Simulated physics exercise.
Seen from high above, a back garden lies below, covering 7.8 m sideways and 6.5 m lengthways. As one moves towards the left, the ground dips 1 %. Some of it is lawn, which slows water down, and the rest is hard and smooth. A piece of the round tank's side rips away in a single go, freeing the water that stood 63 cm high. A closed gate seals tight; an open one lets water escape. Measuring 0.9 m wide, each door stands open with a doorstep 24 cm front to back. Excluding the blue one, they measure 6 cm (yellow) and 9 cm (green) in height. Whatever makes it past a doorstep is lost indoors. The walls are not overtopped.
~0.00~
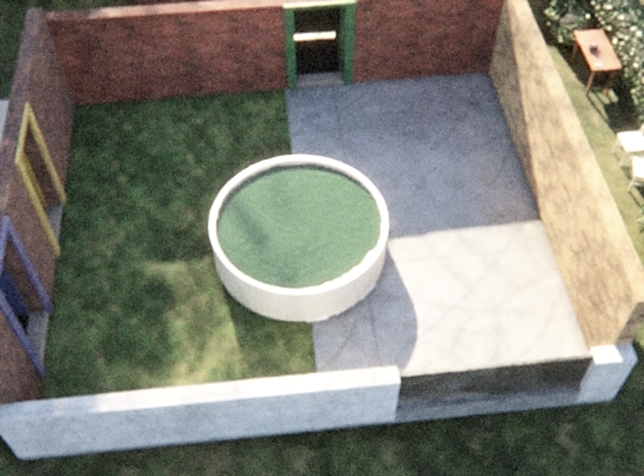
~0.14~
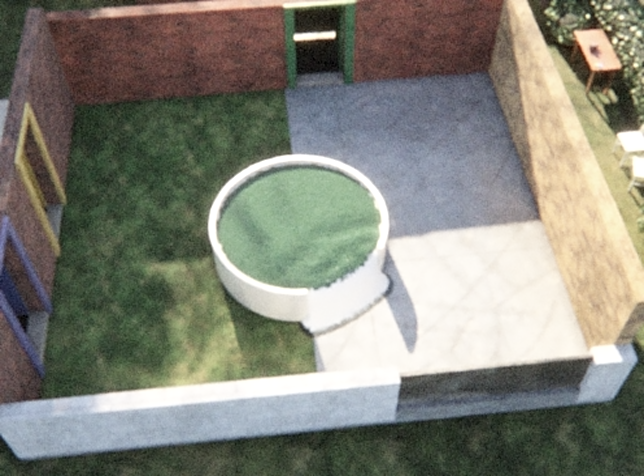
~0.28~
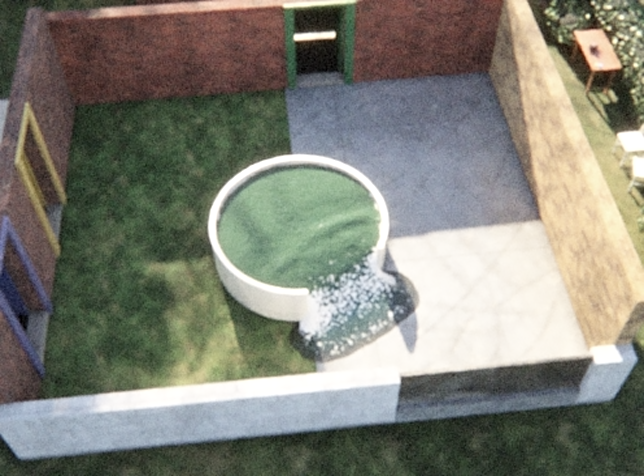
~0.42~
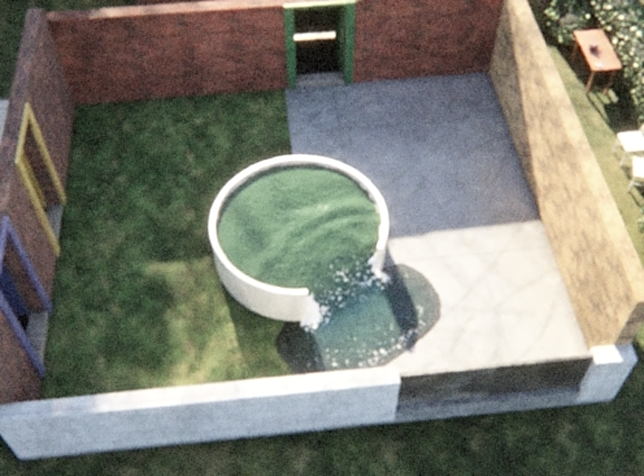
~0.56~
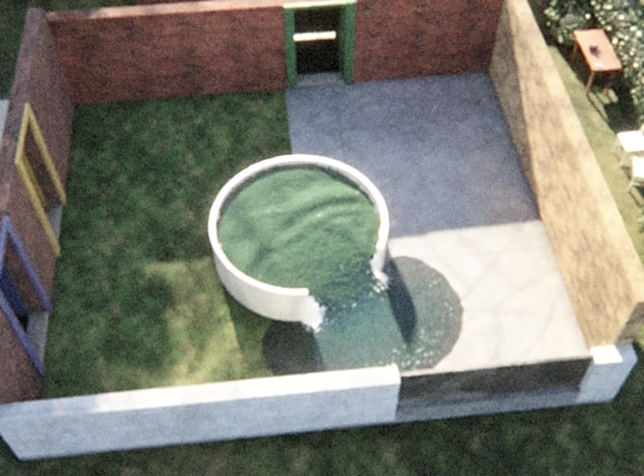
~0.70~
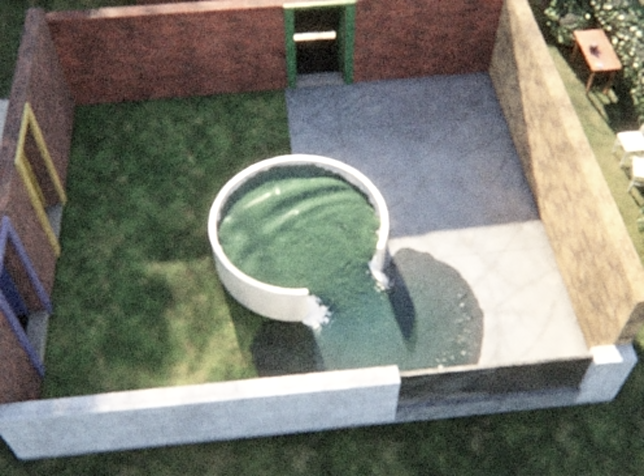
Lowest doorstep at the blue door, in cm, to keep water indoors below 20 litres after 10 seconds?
Roughly 5.5 cm.
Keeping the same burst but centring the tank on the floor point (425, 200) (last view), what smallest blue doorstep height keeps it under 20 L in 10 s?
I'd put it at close to 10.5 cm.
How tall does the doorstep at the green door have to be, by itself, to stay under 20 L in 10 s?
I'd raise green to close to 6.0 cm.
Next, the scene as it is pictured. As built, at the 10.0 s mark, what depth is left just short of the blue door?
Lab note: Depth approx. 8.0 cm.
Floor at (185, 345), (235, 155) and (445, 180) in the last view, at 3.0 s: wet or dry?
Point by point, the first is awash, the second spared and the third spared.
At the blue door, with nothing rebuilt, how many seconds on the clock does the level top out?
6.0 s.
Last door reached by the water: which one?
That would be the yellow one, last in line.
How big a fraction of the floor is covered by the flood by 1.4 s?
The wet part is about 15 per cent.
After 1.4 s water covers 15 % of the floor, deepest (42 cm) near (378, 396); it has not reached the blue door.
After 3.0 s water covers 30 % of the floor, deepest (38 cm) near (568, 377); it has not reached the blue door.
After 10.0 s water covers 100 % of the floor, deepest (10 cm) near (270, 90); 8 cm at the blue door, 0 litres in over its 15 cm doorstep.
At the blue door as built, the water arrived by 4.4 s and peaked near 9 cm at 6.2 s.
With a doorstep of 5 cm, 27 litres would have come in within the 10 s; with 6 cm, 14 litres. So under 20 litres takes about 5.5 cm.
